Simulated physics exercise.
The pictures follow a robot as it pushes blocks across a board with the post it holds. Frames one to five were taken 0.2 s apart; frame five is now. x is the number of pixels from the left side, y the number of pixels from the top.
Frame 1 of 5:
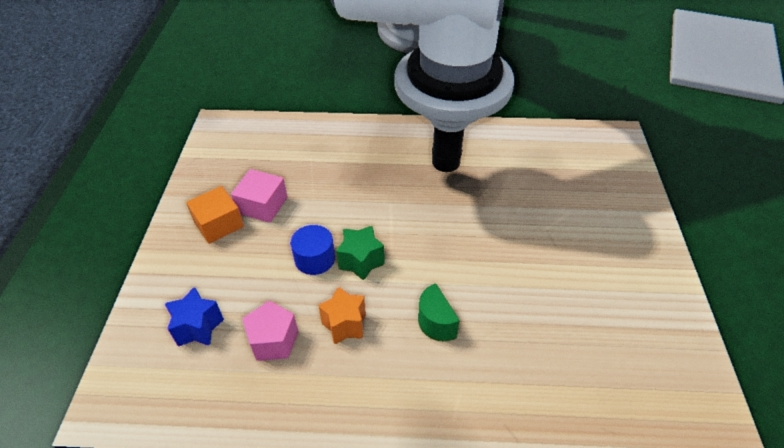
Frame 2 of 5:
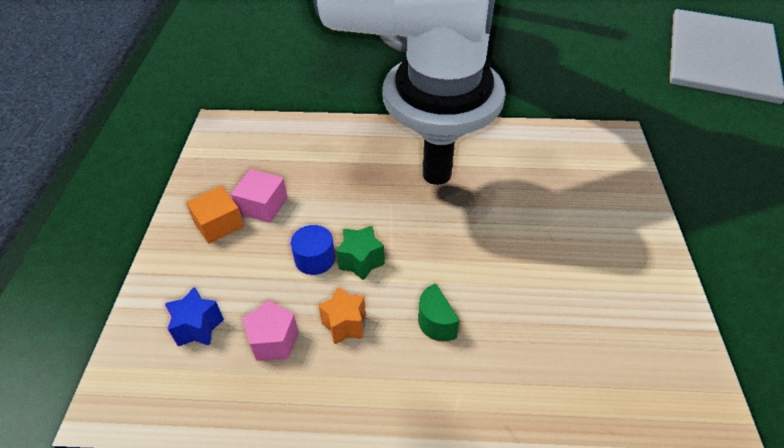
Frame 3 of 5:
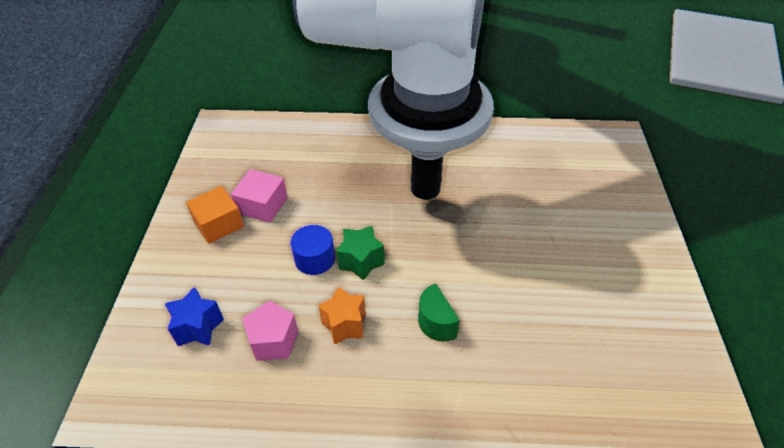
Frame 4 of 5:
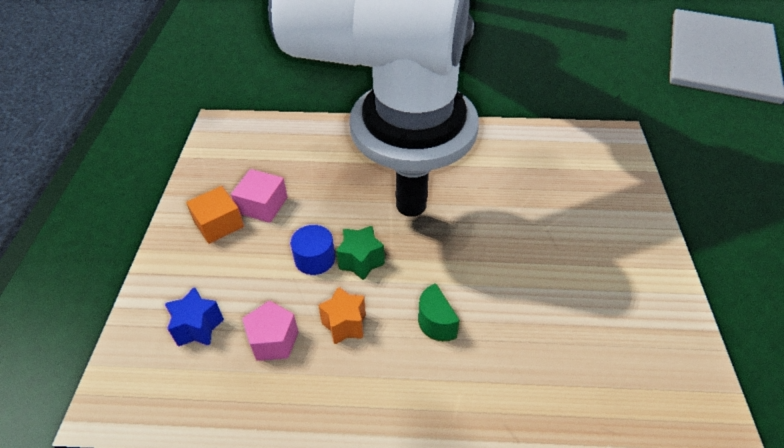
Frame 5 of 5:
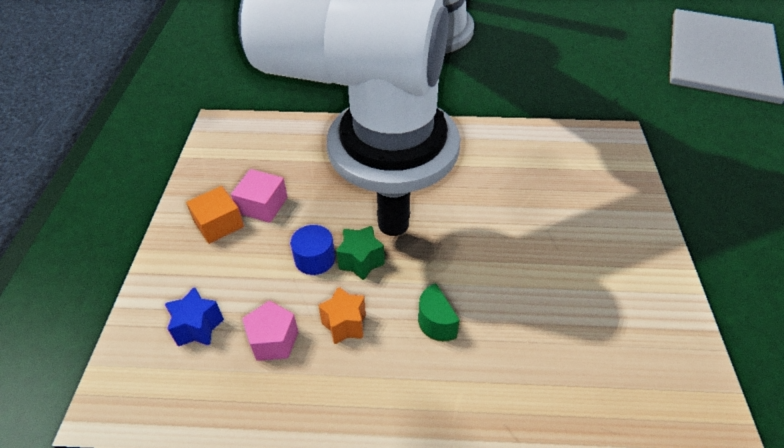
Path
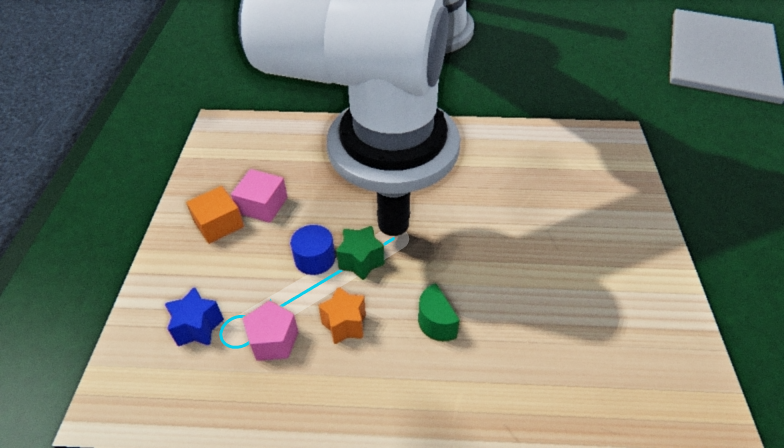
At the start, a robotic arm with a black post is over the back of a wooden board where colourful blocks, including stars and a pink pentagon, sit scattered. The arm then moves the post steadily forward and slightly left until it is close beside the green star, while every block stays still.
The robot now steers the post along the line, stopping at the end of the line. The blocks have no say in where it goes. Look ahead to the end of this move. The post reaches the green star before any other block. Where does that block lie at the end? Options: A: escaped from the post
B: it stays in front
My answer is option B.
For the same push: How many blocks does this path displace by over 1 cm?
Count: Three or more.
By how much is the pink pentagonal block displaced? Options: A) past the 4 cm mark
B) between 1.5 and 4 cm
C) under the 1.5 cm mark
The one that fits is A, past the 4 cm mark.
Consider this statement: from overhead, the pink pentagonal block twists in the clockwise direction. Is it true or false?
That claim is false.
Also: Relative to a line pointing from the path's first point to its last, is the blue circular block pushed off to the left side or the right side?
Answer: Right.
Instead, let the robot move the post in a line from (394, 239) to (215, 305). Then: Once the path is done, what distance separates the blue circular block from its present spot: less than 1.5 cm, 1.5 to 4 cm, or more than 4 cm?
Shift of over 4 cm.
The line goes from (394, 239) directly to (239, 331).
On the path given first. One third of the way, post at (344, 255); blue circular block at (273, 251); green star at (311, 265).
Two thirds of the way, post at (292, 285); pink pentagonal block at (252, 339); blue circular block at (258, 255); green star at (259, 300), turned 15° anticlockwise.
At the end, post at (234, 319); blue star at (165, 313), turned 15° clockwise; pink pentagonal block at (224, 370), turned 60° anticlockwise; blue circular block at (258, 255); green star at (197, 334), turned 10° anticlockwise.
